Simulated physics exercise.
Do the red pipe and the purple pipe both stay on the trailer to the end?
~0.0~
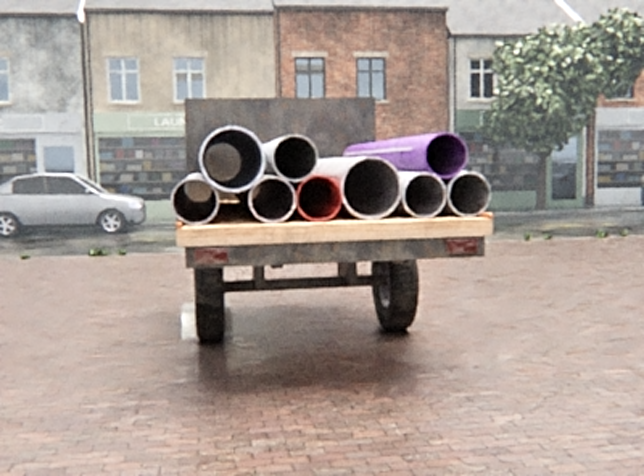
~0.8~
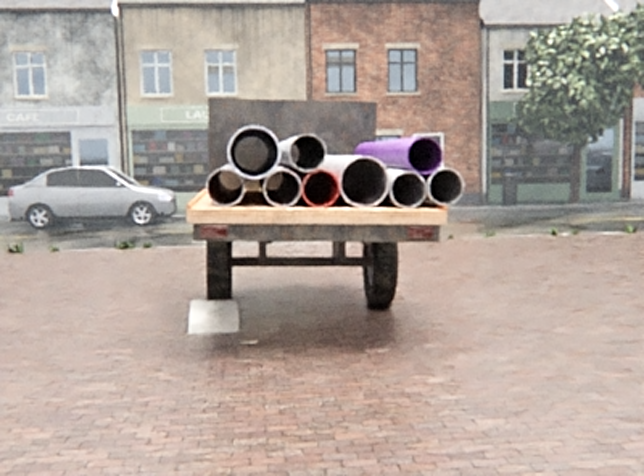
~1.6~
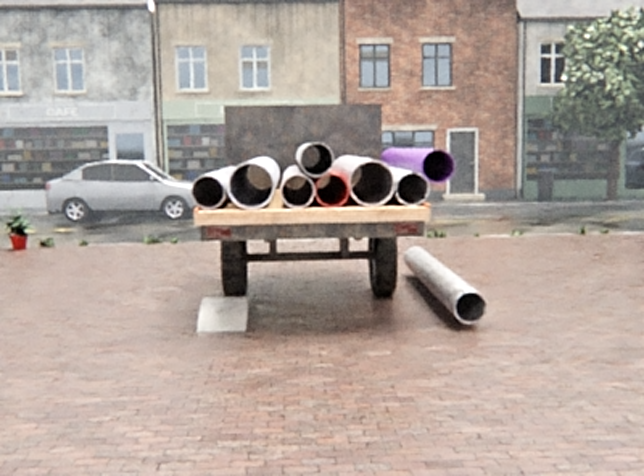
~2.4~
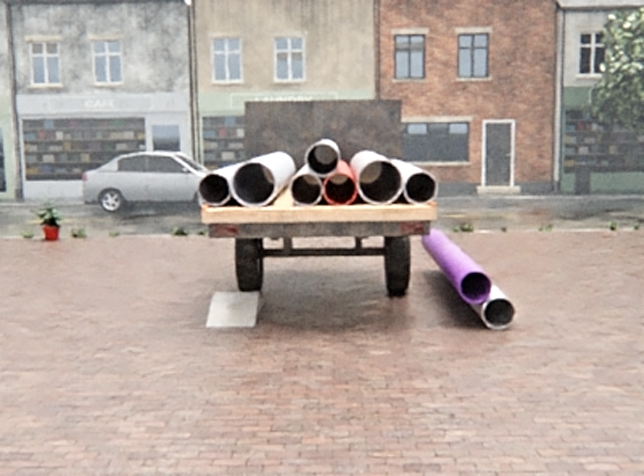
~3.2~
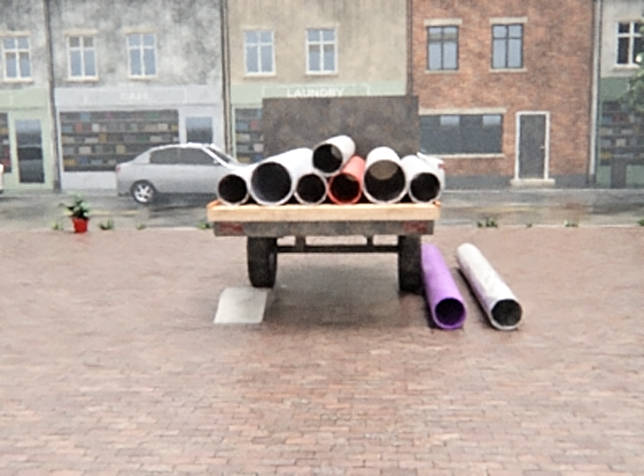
No, only the red pipe stays on the trailer. The purple one drops off the right side and ends up on the ground.
